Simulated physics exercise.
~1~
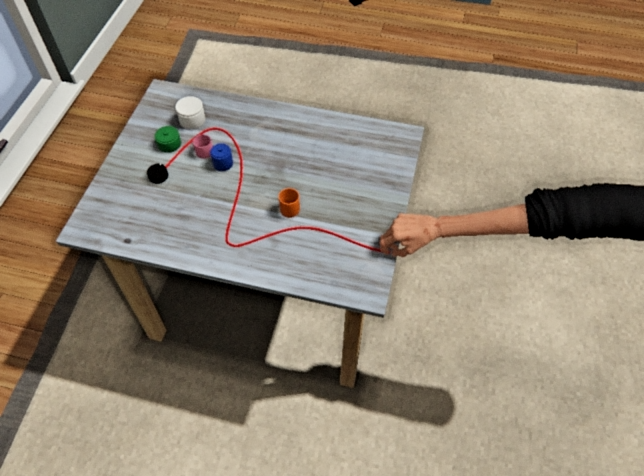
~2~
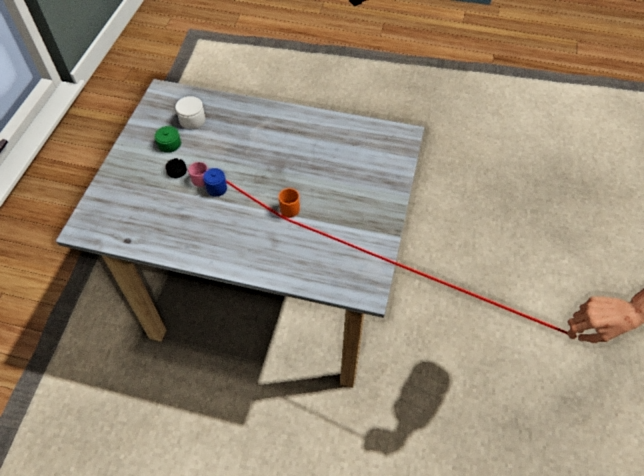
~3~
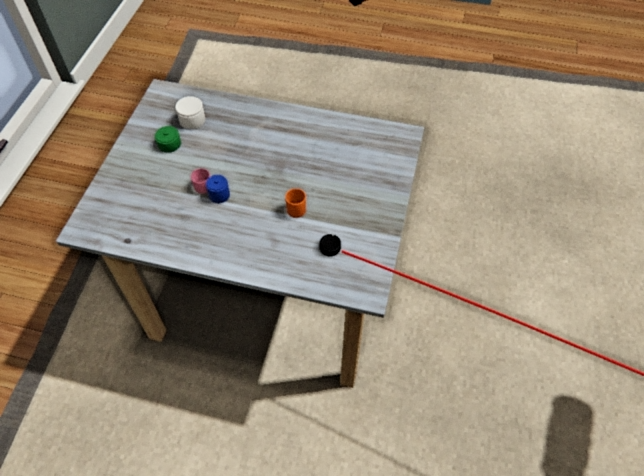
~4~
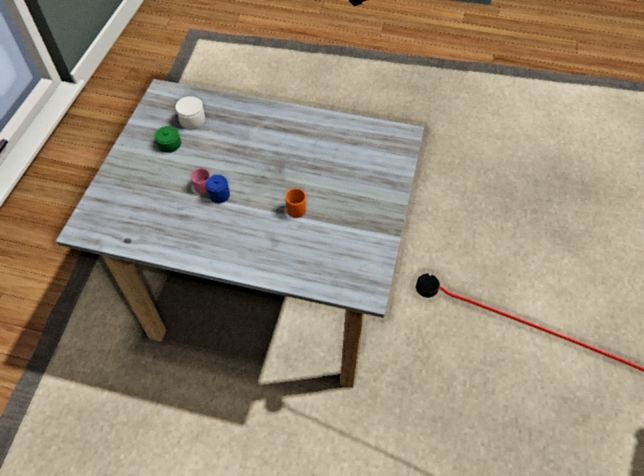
Black puck on a red wire, pulled rightward by a hand, nudging pink and blue pots before sliding off the table's edge.
